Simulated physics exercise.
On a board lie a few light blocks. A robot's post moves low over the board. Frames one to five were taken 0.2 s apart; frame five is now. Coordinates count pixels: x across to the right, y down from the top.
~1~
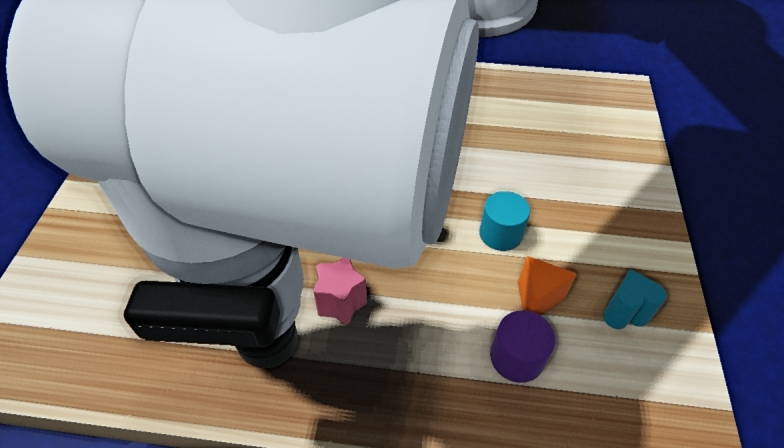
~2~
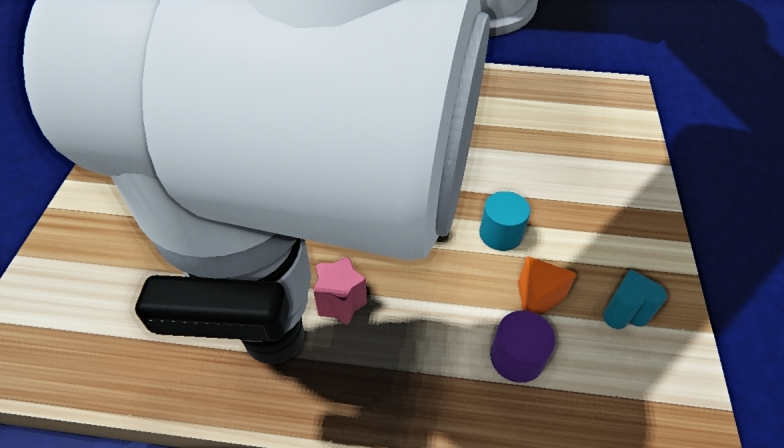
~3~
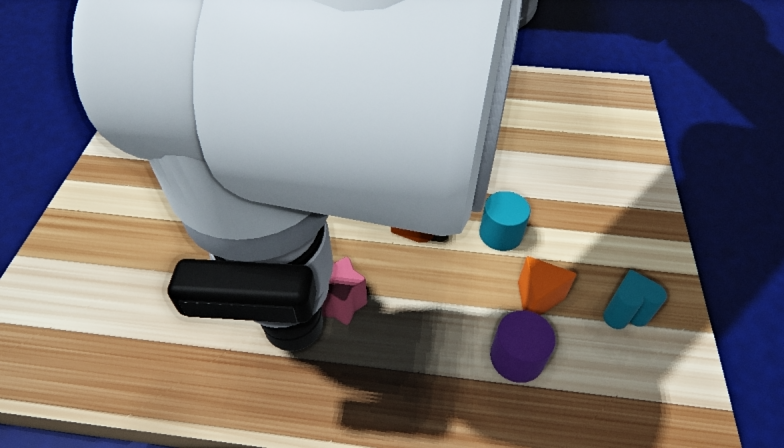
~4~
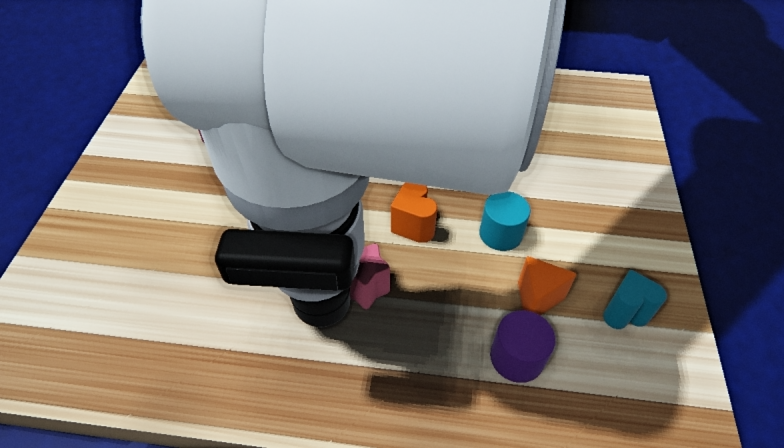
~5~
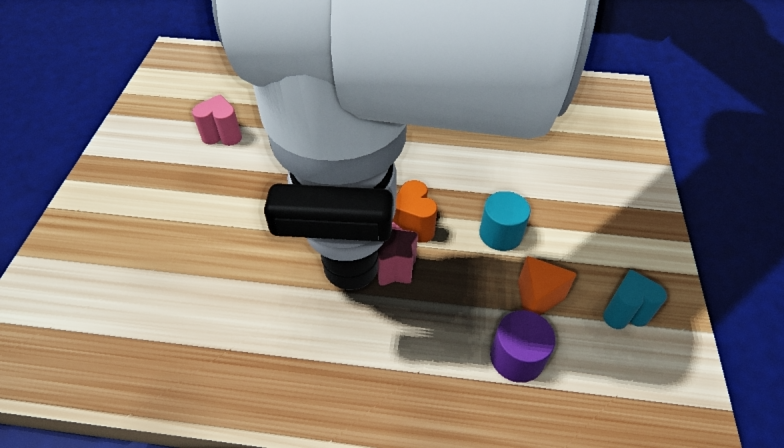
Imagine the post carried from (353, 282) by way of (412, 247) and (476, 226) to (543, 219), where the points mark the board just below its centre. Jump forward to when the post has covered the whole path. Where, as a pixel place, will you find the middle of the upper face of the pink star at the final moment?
Most likely (582, 173).
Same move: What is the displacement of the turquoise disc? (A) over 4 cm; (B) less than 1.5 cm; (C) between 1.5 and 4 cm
Choice A: Over 4 cm.
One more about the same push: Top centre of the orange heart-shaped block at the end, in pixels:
The top centre is at (456, 170).
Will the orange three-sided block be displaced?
My answer is no.
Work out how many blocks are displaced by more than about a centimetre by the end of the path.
My forecast: 3 or more.
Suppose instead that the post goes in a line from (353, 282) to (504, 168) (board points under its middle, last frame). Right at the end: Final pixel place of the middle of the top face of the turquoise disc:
Final place: (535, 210).
The first path, step by step. One third of the way, post (413, 232); pink star (456, 210); orange heart-shaped block (435, 181), turned 50° anticlockwise.
Two thirds of the way, post (479, 211); pink star (520, 187); orange heart-shaped block (456, 169); turquoise disc (563, 202).
At the end, post (548, 204); pink star (582, 173), turned 15° anticlockwise; orange heart-shaped block (456, 170), turned 130° anticlockwise; turquoise disc (610, 203); orange three-sided block still.
